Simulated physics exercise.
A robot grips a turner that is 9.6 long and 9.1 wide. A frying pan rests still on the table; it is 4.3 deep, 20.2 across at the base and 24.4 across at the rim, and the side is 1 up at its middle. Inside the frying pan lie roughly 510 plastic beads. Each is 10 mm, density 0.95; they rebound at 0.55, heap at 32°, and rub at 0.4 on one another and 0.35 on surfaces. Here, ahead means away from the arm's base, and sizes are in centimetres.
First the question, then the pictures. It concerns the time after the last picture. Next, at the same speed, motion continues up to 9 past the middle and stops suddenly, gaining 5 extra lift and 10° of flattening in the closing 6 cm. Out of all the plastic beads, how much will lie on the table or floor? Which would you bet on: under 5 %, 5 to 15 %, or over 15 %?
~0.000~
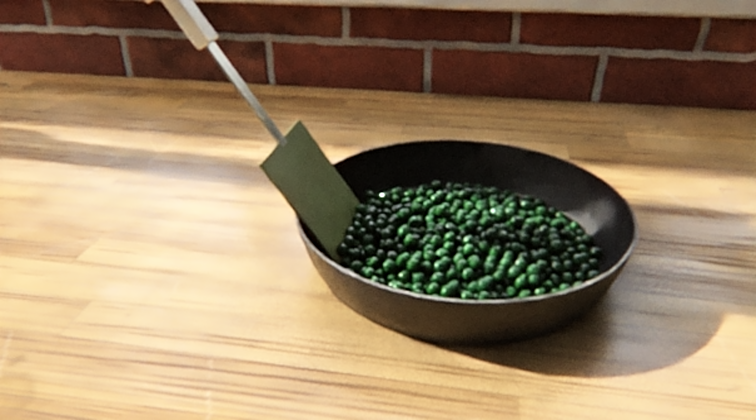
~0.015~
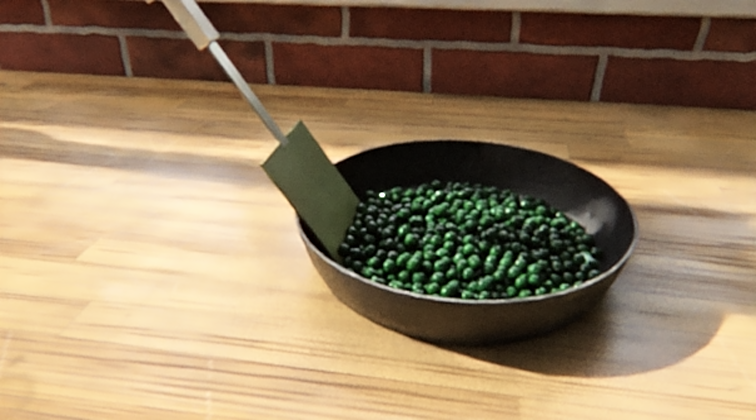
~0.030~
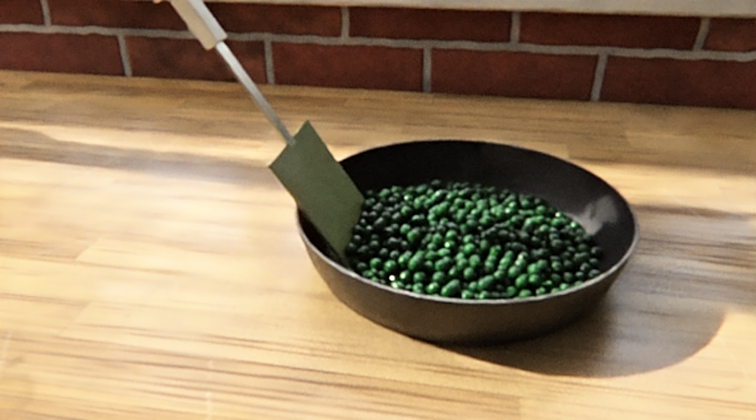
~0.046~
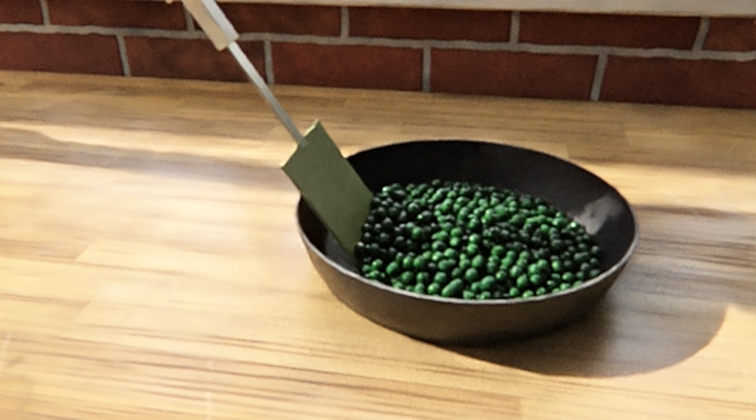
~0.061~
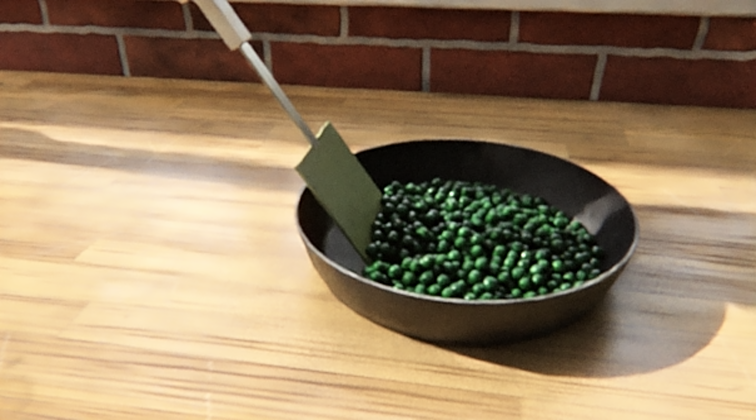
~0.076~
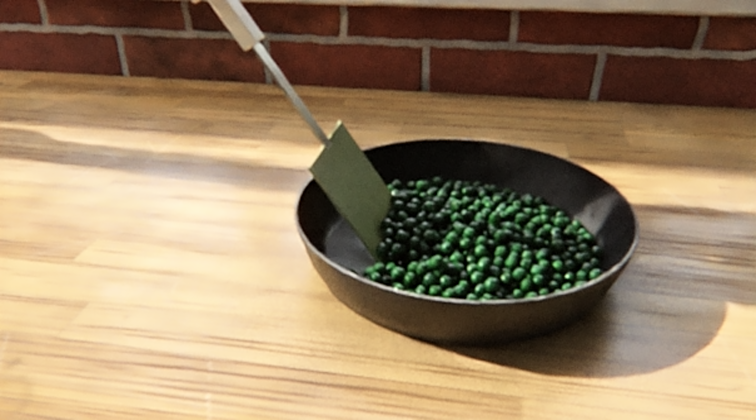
I would bet on 5 to 15 %.
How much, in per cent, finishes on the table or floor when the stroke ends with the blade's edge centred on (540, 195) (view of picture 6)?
Around 0 percent.
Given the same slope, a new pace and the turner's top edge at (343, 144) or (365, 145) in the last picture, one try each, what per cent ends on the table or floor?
Estimates: Near 15 %, near 20 %.
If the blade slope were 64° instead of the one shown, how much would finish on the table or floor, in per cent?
5 %.
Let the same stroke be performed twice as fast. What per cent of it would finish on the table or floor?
About 20 per cent.
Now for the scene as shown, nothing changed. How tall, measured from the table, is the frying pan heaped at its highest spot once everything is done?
Height at the end: Around 4.0 cm.
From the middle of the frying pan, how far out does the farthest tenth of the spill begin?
Around 45 centimetres from the centre.
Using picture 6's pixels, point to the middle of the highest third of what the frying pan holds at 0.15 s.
Around (484, 234).
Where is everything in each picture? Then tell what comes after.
The first picture shows turner top edge at (280, 140), sloping 56°; upper third of the load around (450, 234), from x 335 to 595, top at y 185; 506 in the frying pan.
The second picture shows turner top edge at (282, 140), sloping 56°; upper third of the load around (450, 234), from x 335 to 595, top at y 185.
The third picture shows turner top edge at (289, 140), sloping 56°; upper third of the load around (447, 232), from x 335 to 595, top at y 185.
The fourth picture shows turner top edge at (301, 141), sloping 56°; upper third of the load around (449, 230), from x 335 to 595, top at y 185.
The fifth picture shows turner top edge at (313, 142), sloping 56°; upper third of the load around (449, 229), from x 335 to 595, top at y 185.
The sixth picture shows turner top edge at (326, 143), sloping 56°; upper third of the load around (450, 229), from x 335 to 595, top at y 185; 506 in the frying pan.
By 0.15 s, sloping 56°, highest piece 4 above the table; 506 in the frying pan.
By 0.23 s, sloping 52°, highest piece 6 above the table; 506 in the frying pan.
By 0.47 s, sloping 46°, highest piece 4 above the table; 468 in the frying pan, 37 on the table or floor, 1 on the blade or in flight.
By 1.52 s, sloping 46°, highest piece 4 above the table; 468 in the frying pan, 38 on the table or floor.
Final count, 468 in the frying pan, 38 on the table or floor. That is 8 % on the table or floor.
